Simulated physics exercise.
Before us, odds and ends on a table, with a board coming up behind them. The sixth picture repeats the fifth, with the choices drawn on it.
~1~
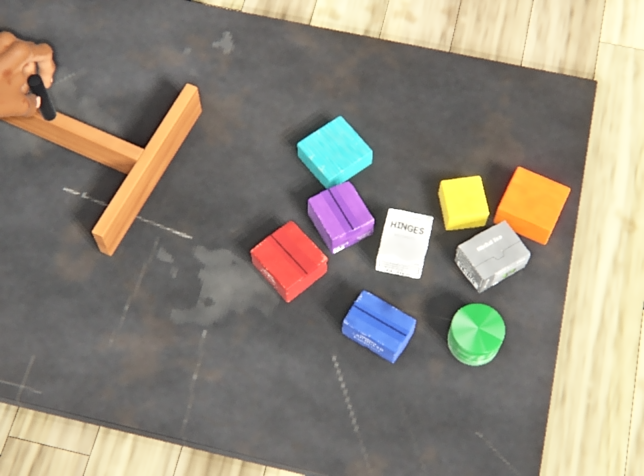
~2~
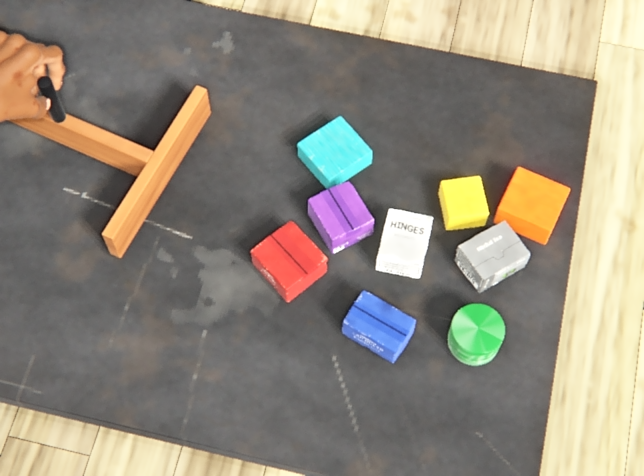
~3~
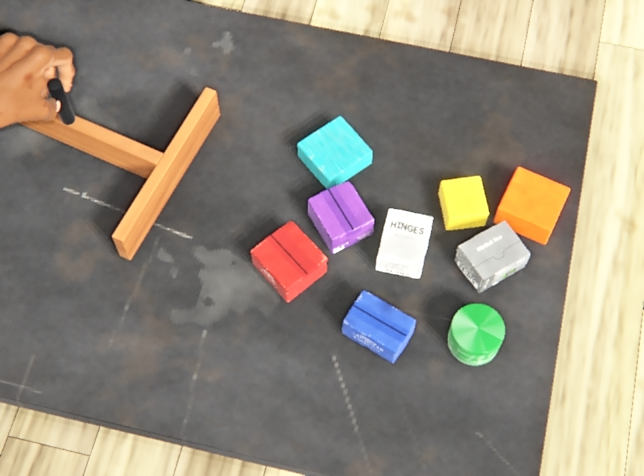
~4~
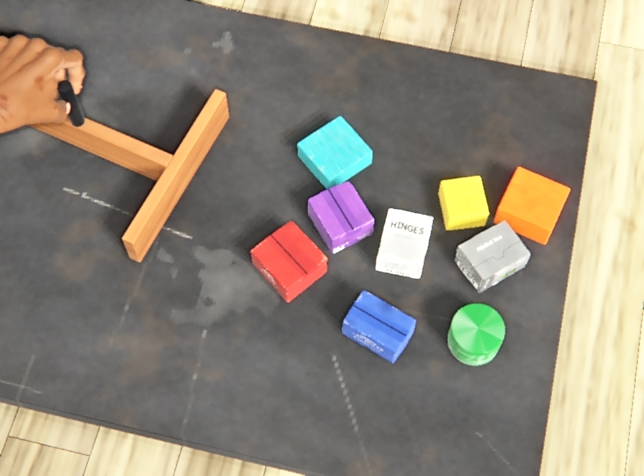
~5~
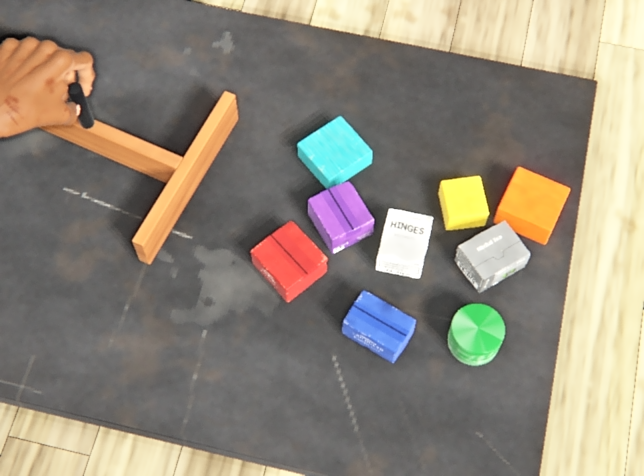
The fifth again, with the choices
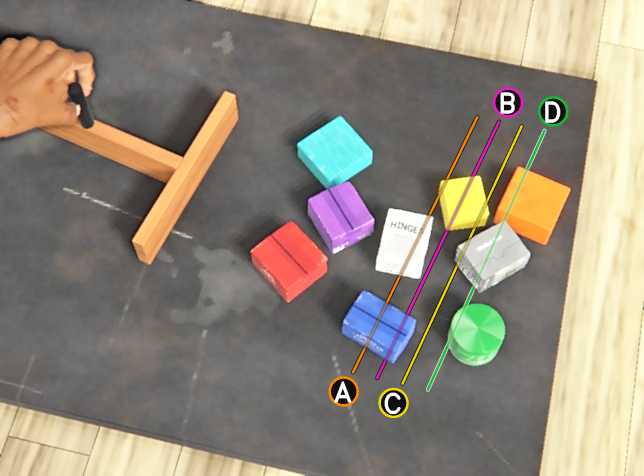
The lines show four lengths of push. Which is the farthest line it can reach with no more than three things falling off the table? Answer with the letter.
Stop at D.
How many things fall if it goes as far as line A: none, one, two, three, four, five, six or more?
The count is none.
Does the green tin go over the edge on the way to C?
No.
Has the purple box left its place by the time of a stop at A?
By then, yes.
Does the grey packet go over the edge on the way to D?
Yes.
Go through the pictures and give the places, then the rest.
The first picture shows blue box (379, 327); yellow block (463, 203); purple box (341, 217).
The second picture shows board (156, 159); grey packet (492, 256).
The third picture shows board (165, 161); white box (404, 243).
The fourth picture shows board (176, 163); orange block (532, 205).
The fifth picture shows board (185, 165); blue box (379, 327); yellow block (463, 203); purple box (341, 217).
On the copy, A at (419, 237); B at (442, 242); C at (466, 247); D at (490, 252).
On D. First, board (293, 188); turquoise block (355, 159); red box (302, 265).
Then, board (404, 211); orange block (551, 210); grey packet (524, 264).
Finally, board (491, 230); grey packet over the edge; orange block over the edge; three fallen.
By contrast, A is within the limit but short; B is within the limit but short; C is within the limit but short.
